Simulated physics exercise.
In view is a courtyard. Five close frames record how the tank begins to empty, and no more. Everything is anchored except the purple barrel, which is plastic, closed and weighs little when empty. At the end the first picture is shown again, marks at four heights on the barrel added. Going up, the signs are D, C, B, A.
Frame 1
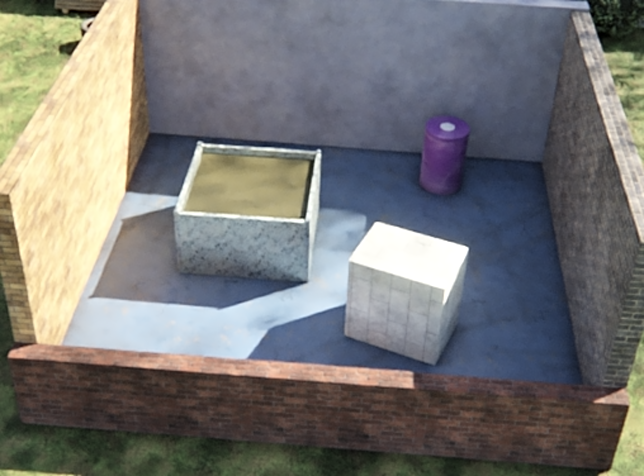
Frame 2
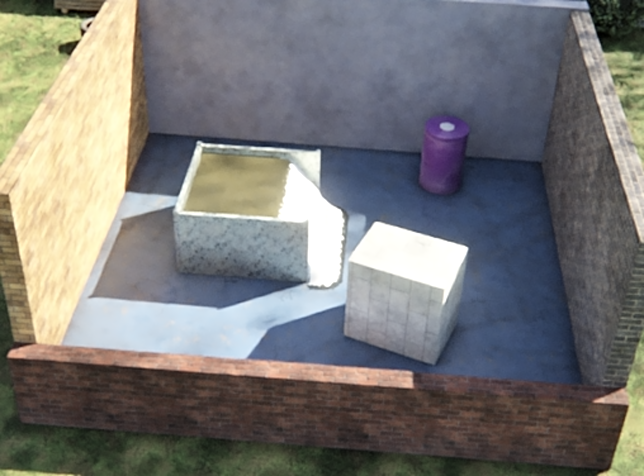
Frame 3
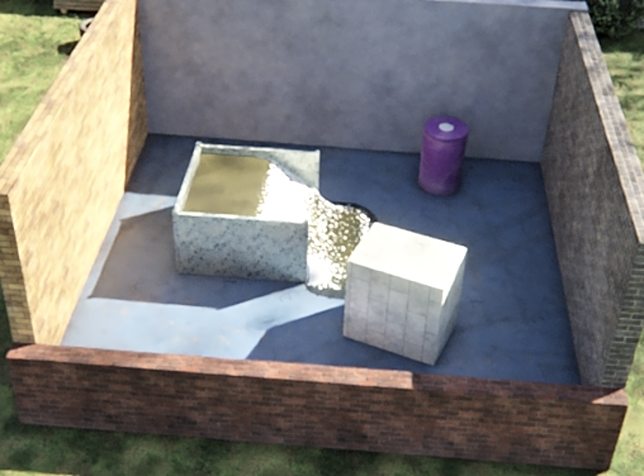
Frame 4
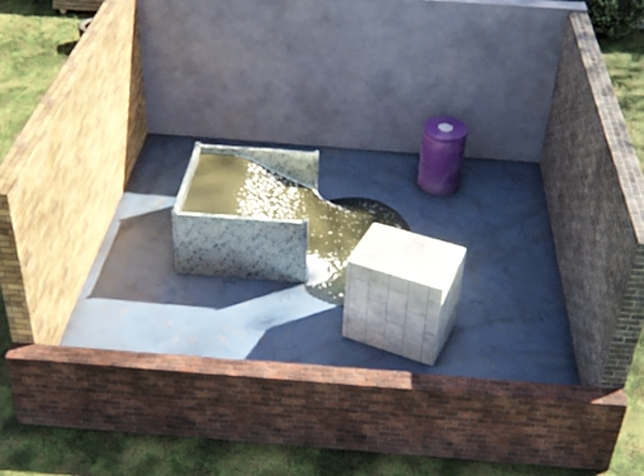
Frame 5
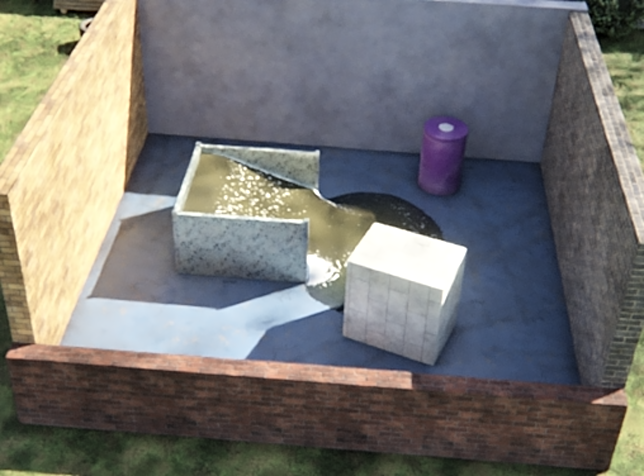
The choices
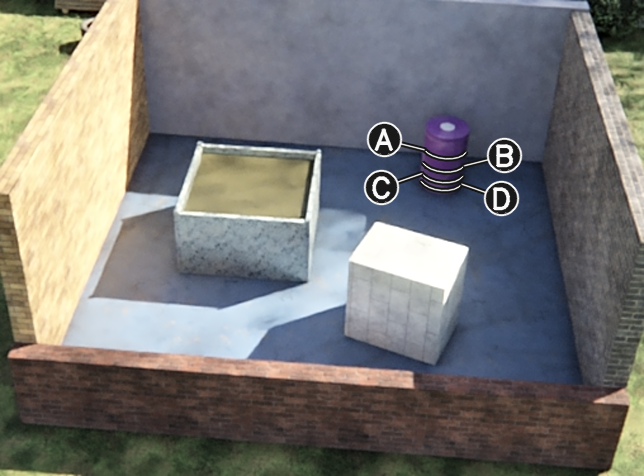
A walled courtyard with a dark, smooth floor, brick walls at the sides and front and a plain grey wall behind, is seen from above by a still camera. A speckled pale tank of murky yellowish water stands left of centre, a whitish block right of it, and a purple barrel at the back right. Water pours from the tank's right side and spreads across the floor behind the block.
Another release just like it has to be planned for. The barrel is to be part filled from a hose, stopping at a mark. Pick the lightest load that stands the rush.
Go for C.
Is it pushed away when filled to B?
No, not at all.
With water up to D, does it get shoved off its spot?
Yes, that goes wrong.
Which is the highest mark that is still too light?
That would be D.
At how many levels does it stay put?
Three of them.
On the marked copy, A at (445, 158); B at (443, 172); C at (442, 182); D at (441, 190); from the bottom up D, C, B, A.
For mark A, it does not move.
For mark B, it does not move.
For mark C, it does not move.
For mark D, it is pushed about twice its own width away.
